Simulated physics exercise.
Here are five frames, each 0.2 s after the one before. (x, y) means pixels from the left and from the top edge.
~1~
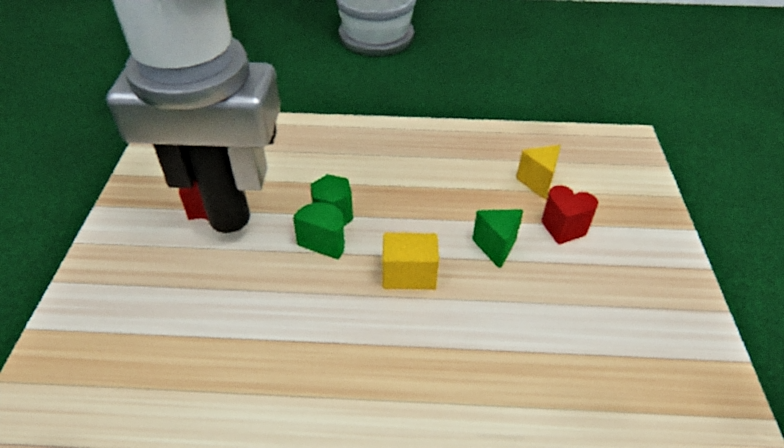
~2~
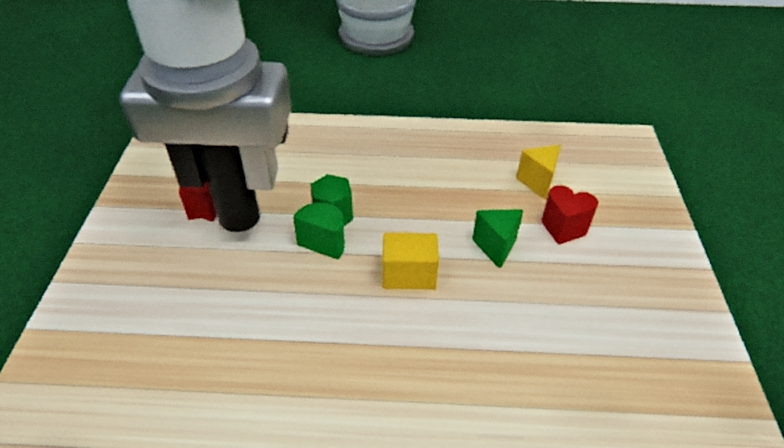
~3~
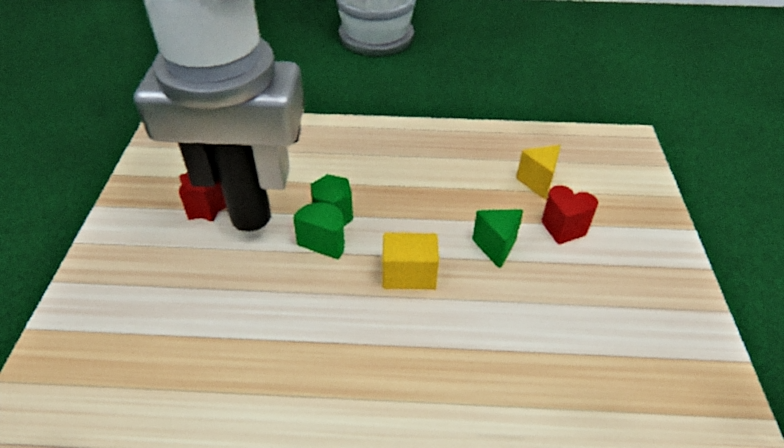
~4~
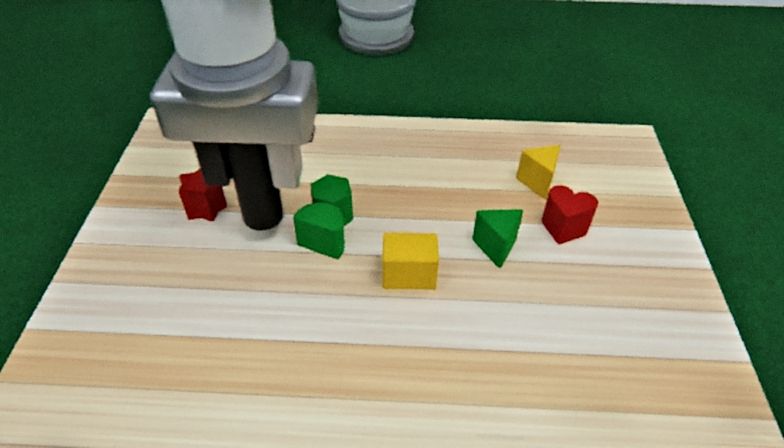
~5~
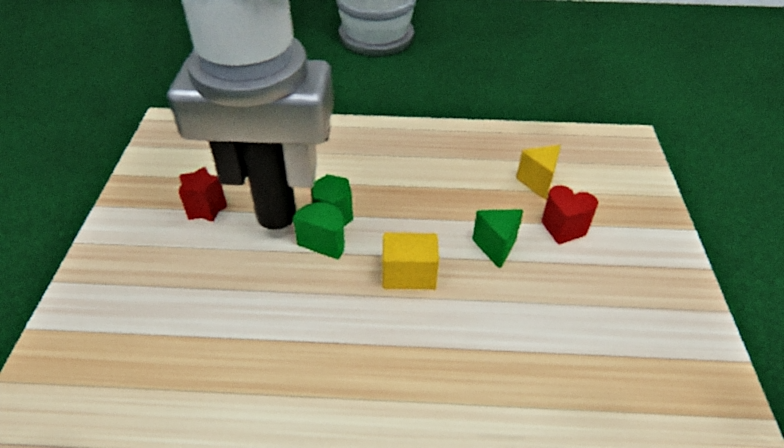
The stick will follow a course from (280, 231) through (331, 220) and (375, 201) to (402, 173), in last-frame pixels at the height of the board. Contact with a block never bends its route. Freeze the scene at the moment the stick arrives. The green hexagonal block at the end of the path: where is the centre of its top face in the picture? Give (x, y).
It is going to be at (437, 137).
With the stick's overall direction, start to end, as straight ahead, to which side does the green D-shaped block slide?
It slides rightward.
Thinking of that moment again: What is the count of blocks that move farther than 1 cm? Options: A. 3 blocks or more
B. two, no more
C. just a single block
The correct letter is B.
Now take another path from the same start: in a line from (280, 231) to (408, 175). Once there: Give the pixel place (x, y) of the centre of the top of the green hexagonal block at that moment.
It ends at (439, 163).
What follows on the original path. One third of the way, stick (331, 205); green D-shaped block (353, 219), turned 50° clockwise; green hexagonal block (362, 176), turned 25° anticlockwise.
Two thirds of the way, stick (375, 185); green D-shaped block (355, 219), turned 55° clockwise; green hexagonal block (405, 157), turned 30° anticlockwise.
At the end, stick (402, 158); red star not moved; green D-shaped block (355, 219), turned 55° clockwise; green hexagonal block (437, 137).
